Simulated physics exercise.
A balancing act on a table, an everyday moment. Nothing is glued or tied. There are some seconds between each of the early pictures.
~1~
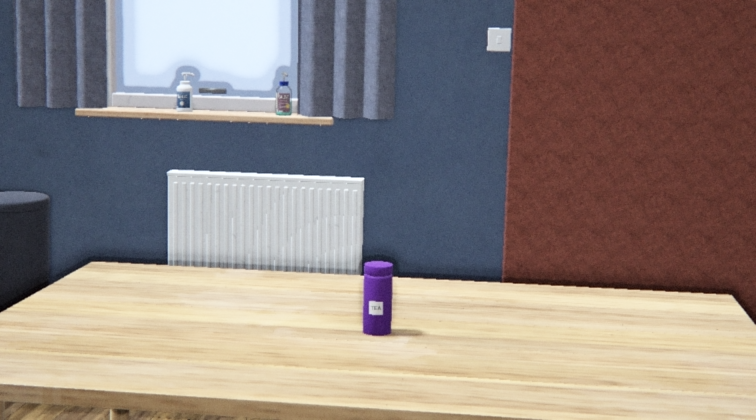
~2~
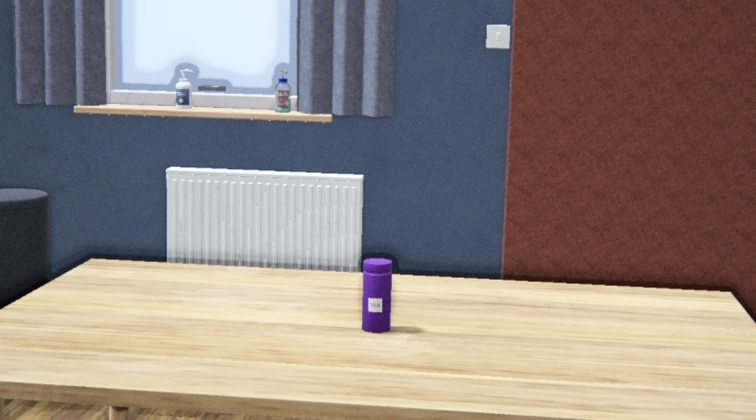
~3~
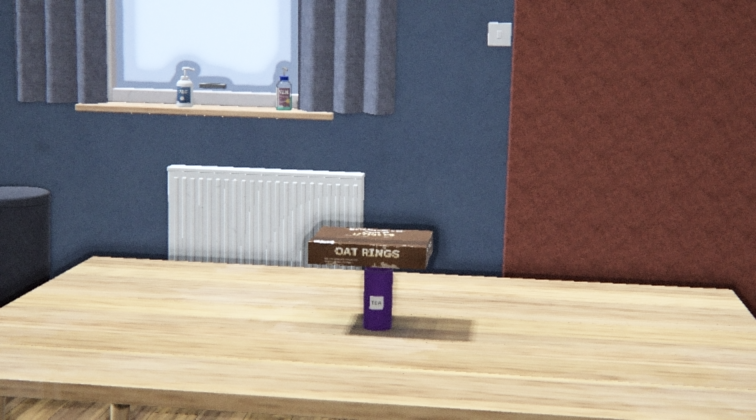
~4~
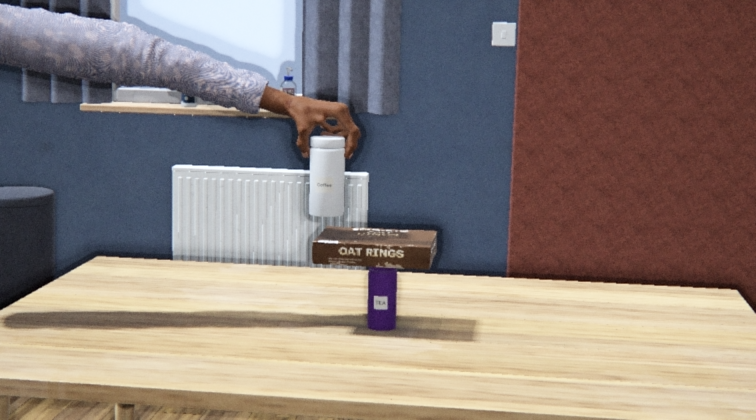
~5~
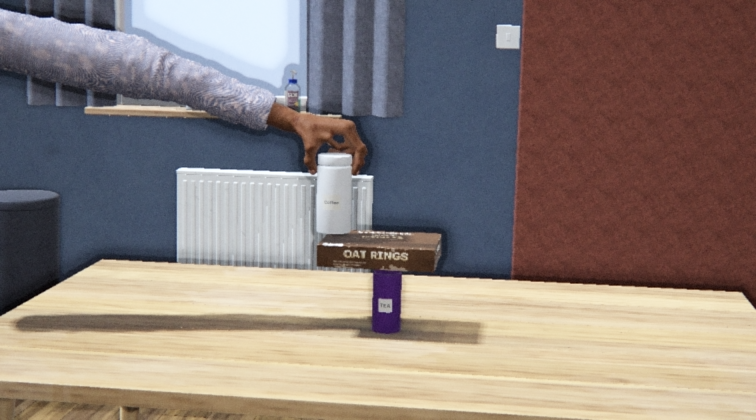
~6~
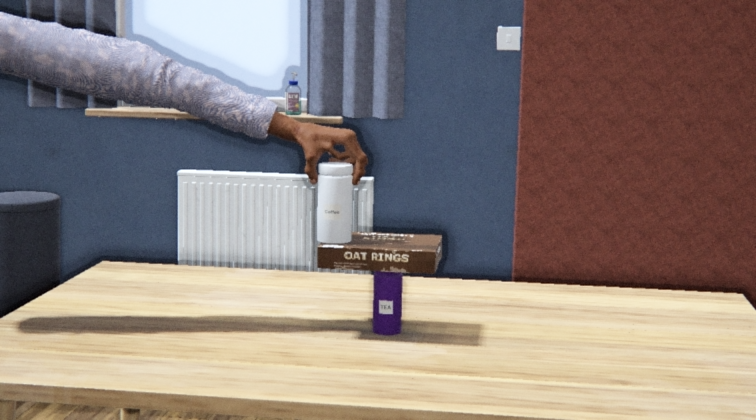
A brown oat rings box appeared on top of the purple container on the table, then a hand reached in from the left and lowered a white jar onto the box's left side.
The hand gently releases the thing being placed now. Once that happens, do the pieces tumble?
Yes.
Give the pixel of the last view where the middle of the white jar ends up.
The object ends up somewhere around (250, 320).
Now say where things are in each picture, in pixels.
In the first frame, the last thing is not in view yet.
In the second frame, the last thing is not in view yet.
In the third frame, the last thing is not in view yet; brown packet (372, 247).
In the fourth frame, coming down; white jar (327, 176); brown packet (376, 247).
In the fifth frame, coming down; white jar (334, 193); brown packet (381, 250).
In the sixth frame, in place under the hand; white jar (335, 203); brown packet (381, 252).
Then, 0.50 s after the last picture, brown packet and white jar now fallen.
Then, 0.70 s after the last picture, things are still on the move.
At rest, fallen, brown packet and white jar; purple shaker in place. Seen from the same camera at the end, white jar near (250, 320). The stack comes apart.
